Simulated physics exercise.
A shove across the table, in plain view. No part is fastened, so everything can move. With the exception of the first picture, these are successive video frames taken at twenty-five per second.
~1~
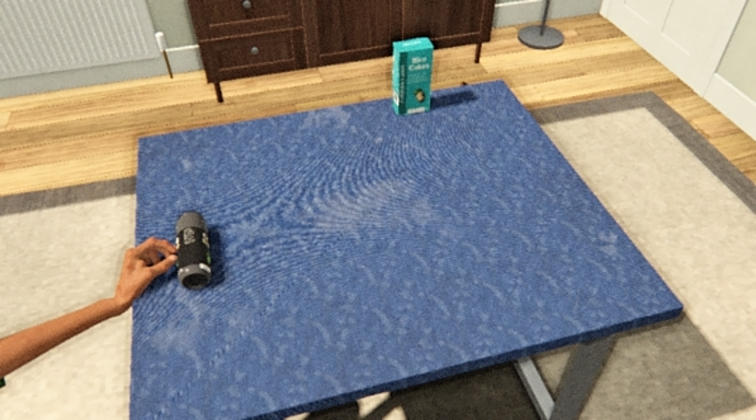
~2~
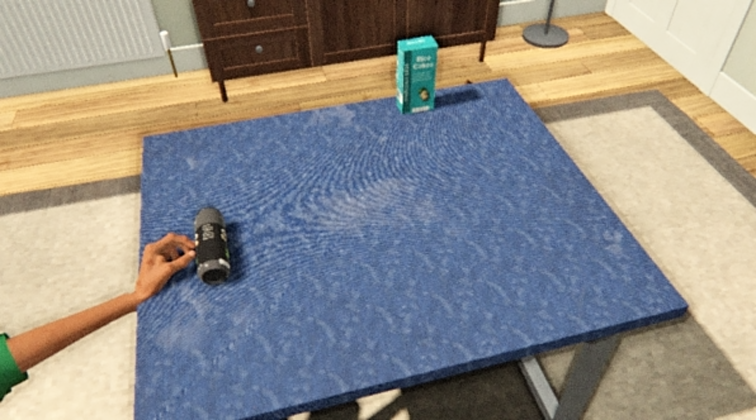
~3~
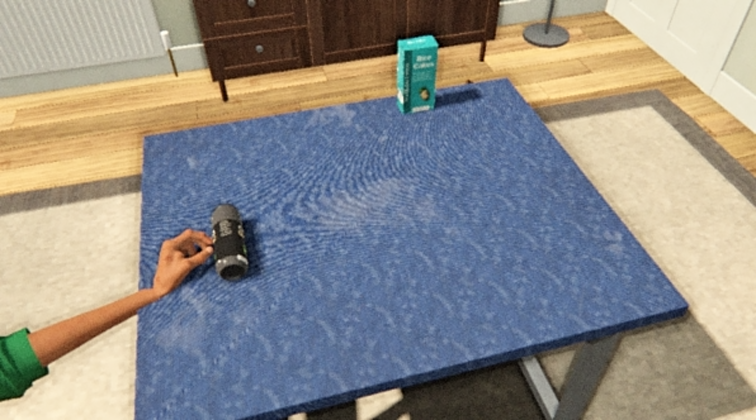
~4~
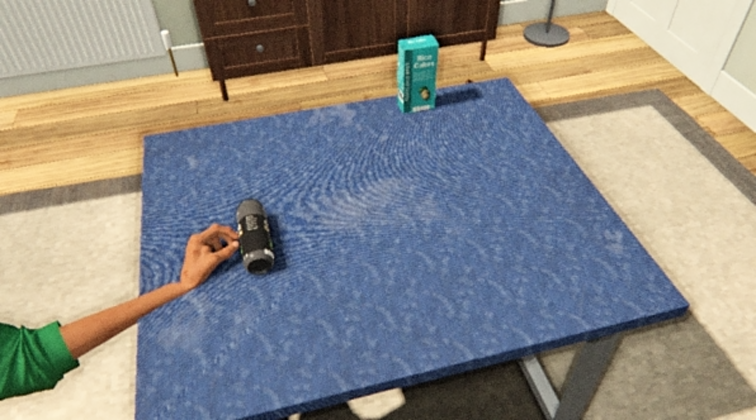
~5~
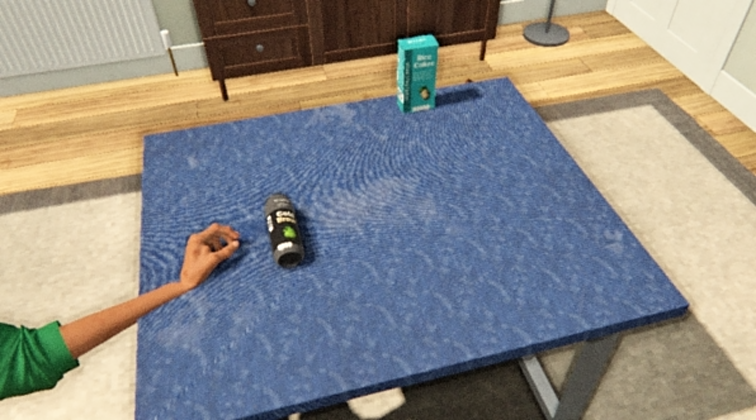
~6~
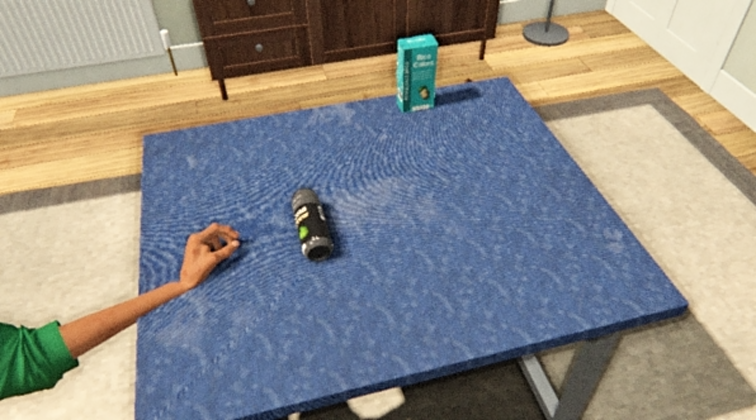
On a blue table with a teal box near the far edge, a hand pushed a black can lying on its side to the right, then stayed put while the can rolled farther right.
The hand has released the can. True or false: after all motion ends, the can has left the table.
True.
Then, 0.20 s past the last view, black can displaced well along near (440, 198).
Then, 0.50 s past the last view, black can now off the table.
Then, 0.90 s past the last view, things are still on the move.
Finally, off the table, black can.
